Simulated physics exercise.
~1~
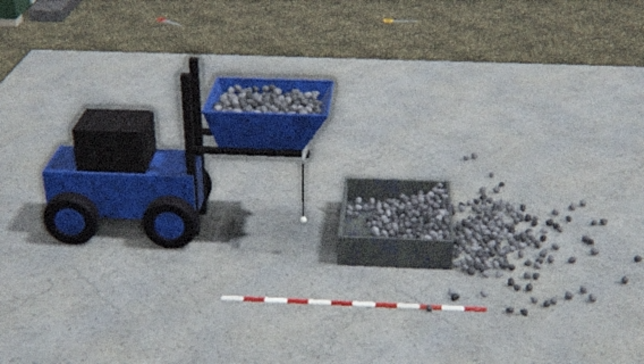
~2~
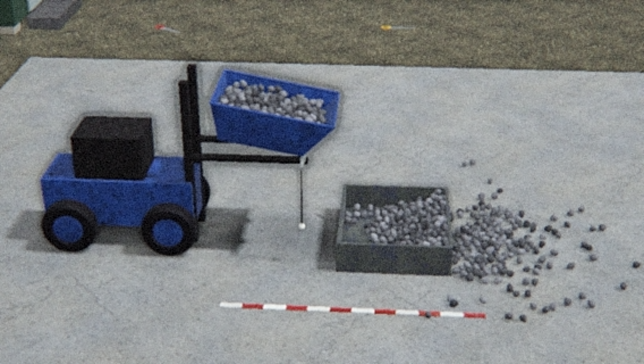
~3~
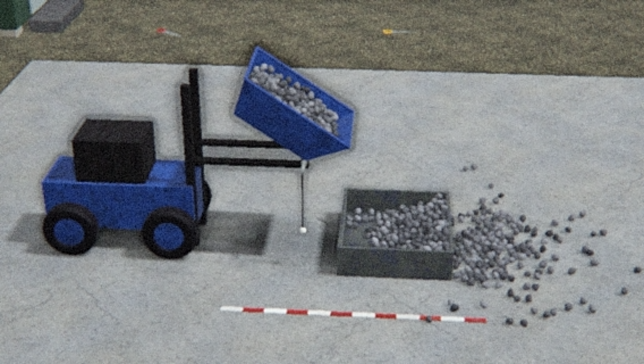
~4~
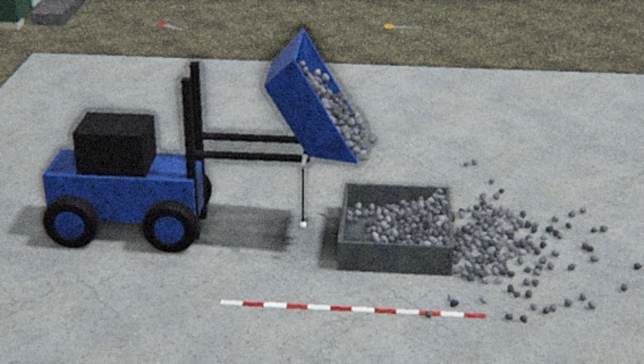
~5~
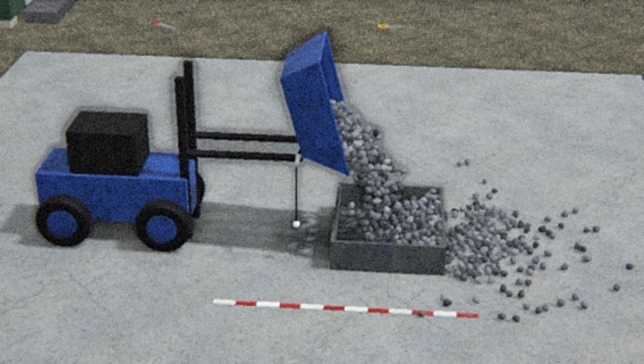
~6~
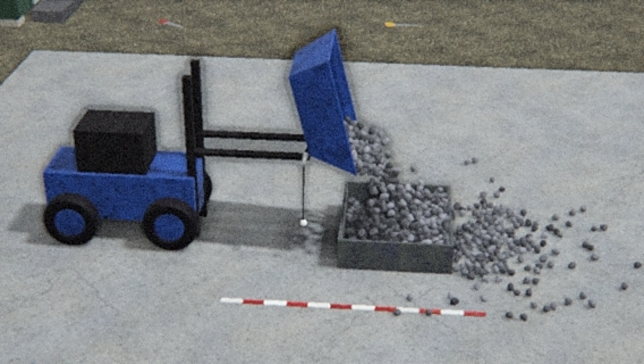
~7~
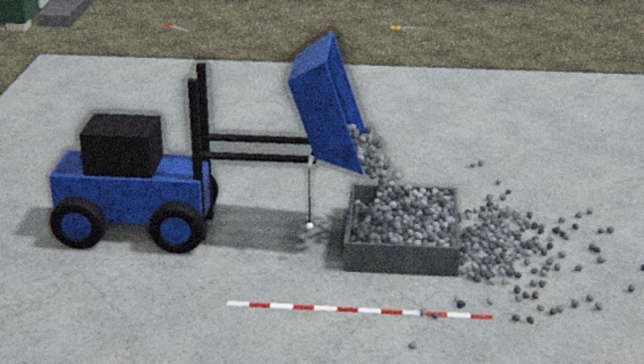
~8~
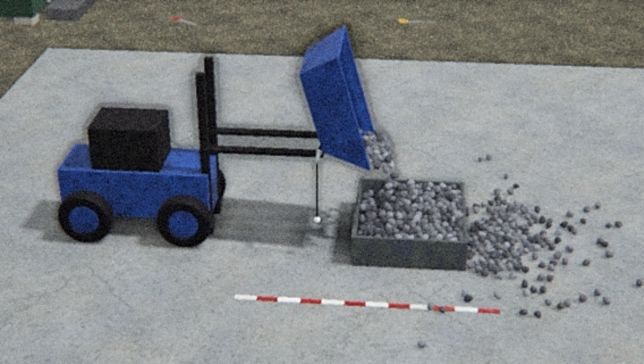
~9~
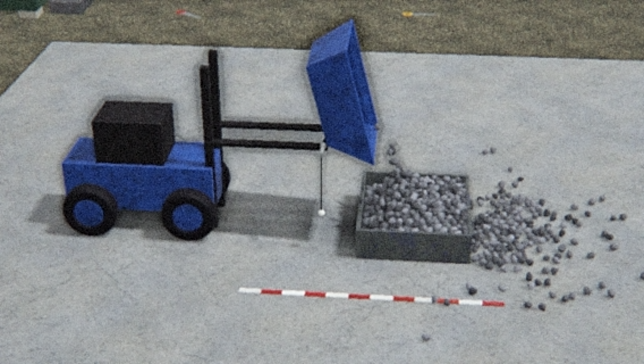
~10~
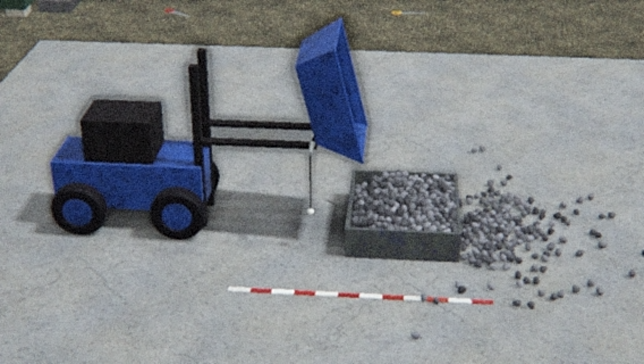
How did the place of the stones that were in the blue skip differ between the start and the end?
At the start they lay in the raised blue skip, and by the end they had slid down to the right, with nearly all of them in the grey bin.
A blue forklift-like vehicle with a black block on top held up a blue skip of grey stones, tipped it steeply to the right, and poured them into a partly filled grey bin, leaving the skip empty and still tilted beside the fuller bin.
